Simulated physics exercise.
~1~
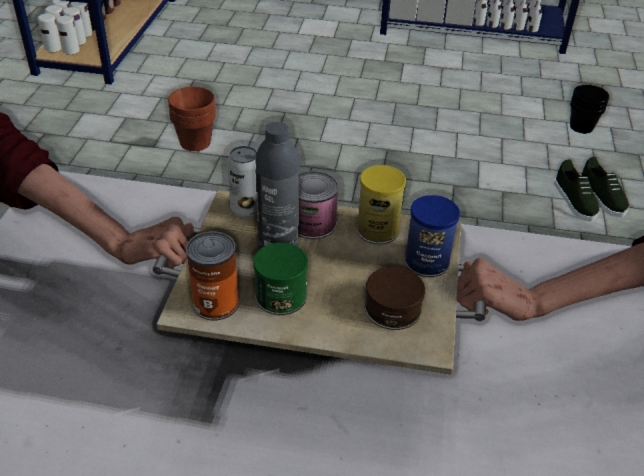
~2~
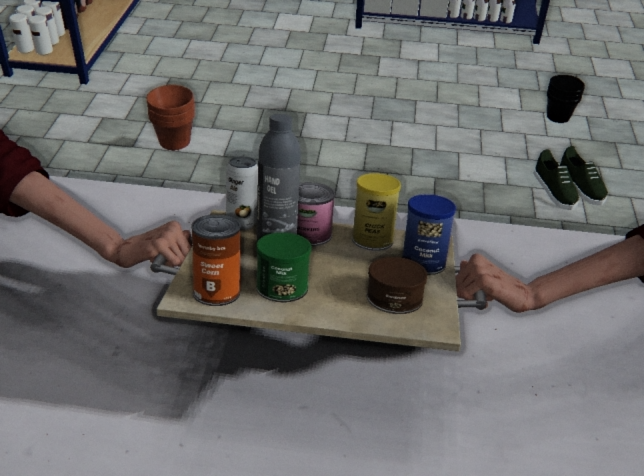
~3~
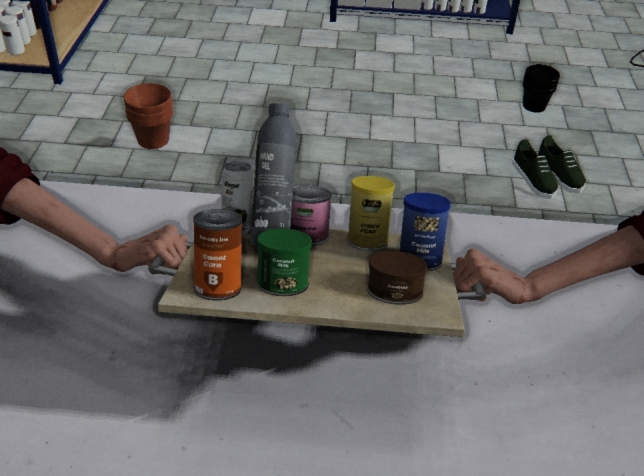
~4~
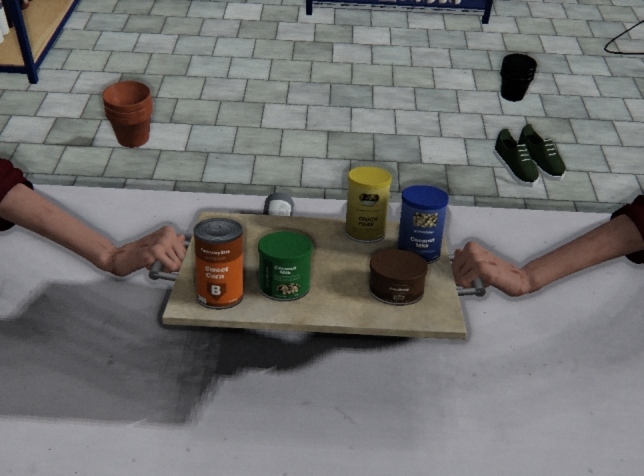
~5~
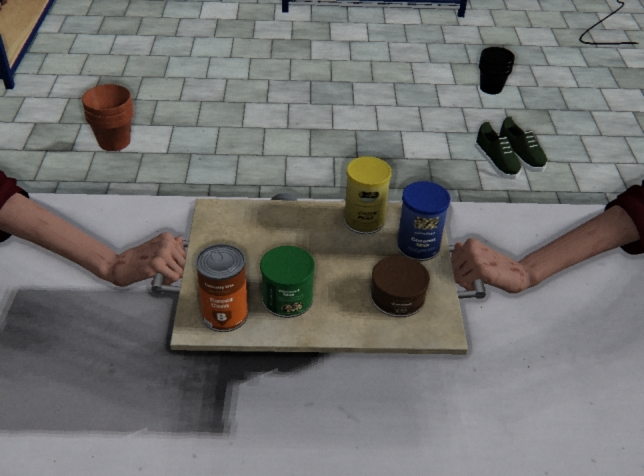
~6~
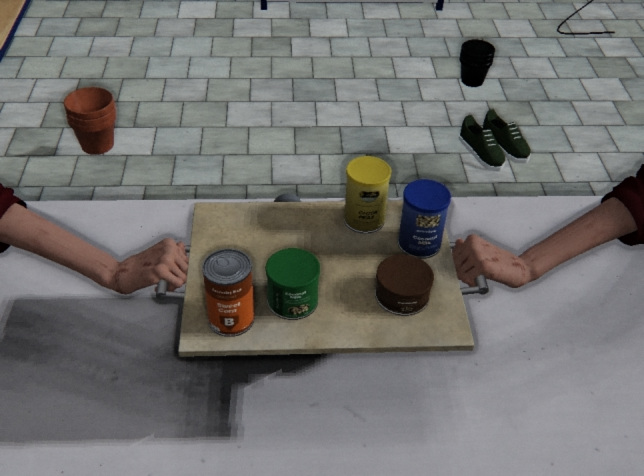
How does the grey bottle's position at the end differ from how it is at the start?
At the start the grey bottle stands upright on the tray. By the end it lies on its side off the tray, just beyond the far edge, with only a small part showing.
A flat, rimless tray, gripped by a hand at each end above a pale surface, carries a tall grey bottle, a white can and pink, yellow, blue, orange and green tins, with a brown tub near the front right. Seen from above, with a paved floor, terracotta pot and green shoes beyond, the view drifts slightly sideways. The hands tip the tray's far edge down, and the bottle and some tins lean. The bottle, white can and pink tin go off the far side. The hands level the tray, leaving five containers standing and the bottle lying beyond it.
